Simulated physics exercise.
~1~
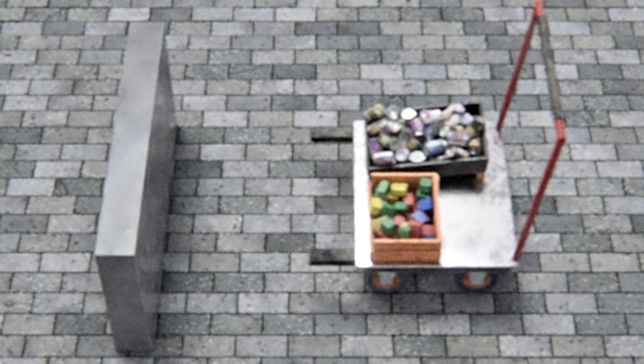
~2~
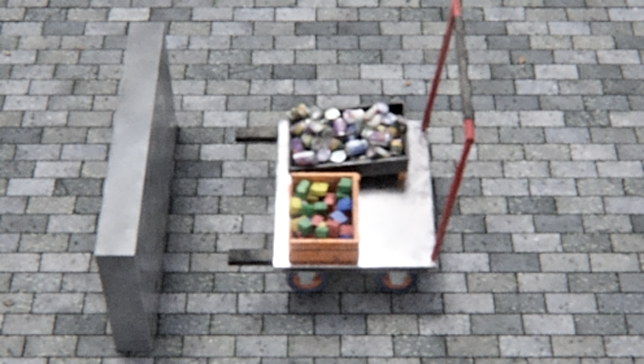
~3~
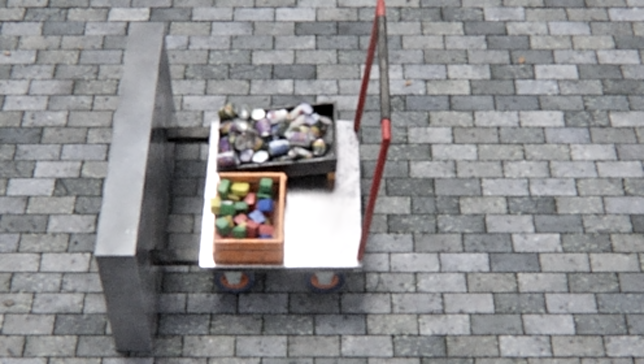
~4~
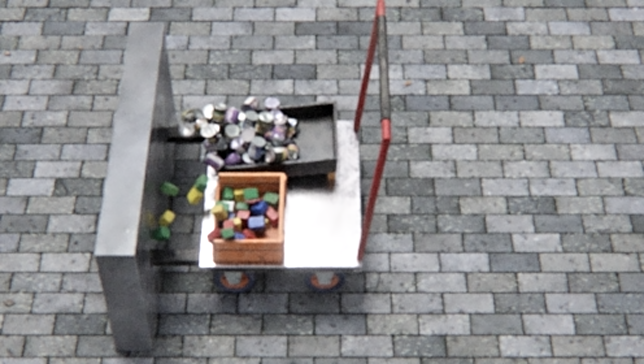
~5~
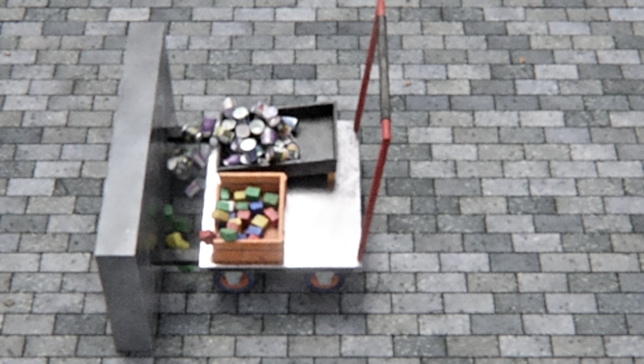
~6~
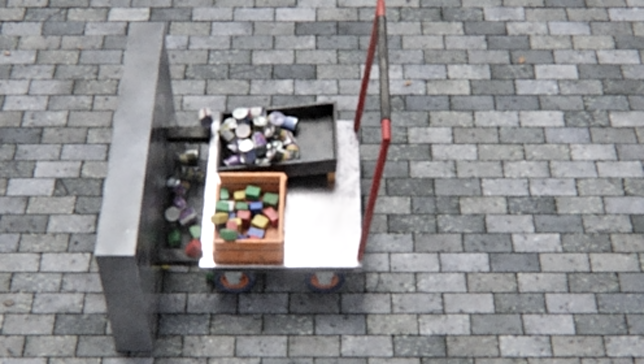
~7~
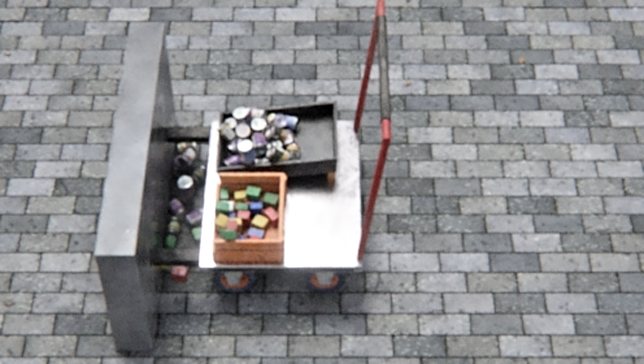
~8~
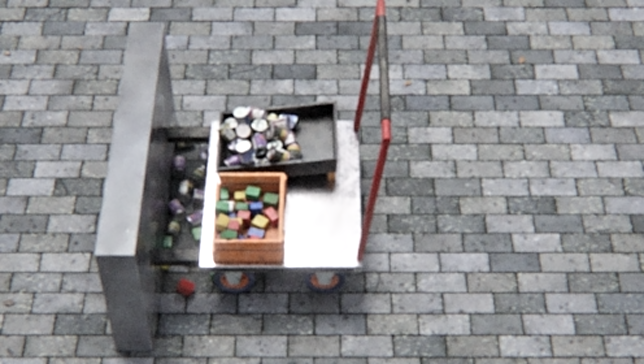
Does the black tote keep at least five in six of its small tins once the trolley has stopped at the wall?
No, it does not. More than one in six of the small tins go out of the black tote, spilling over its left end into the gap by the wall.
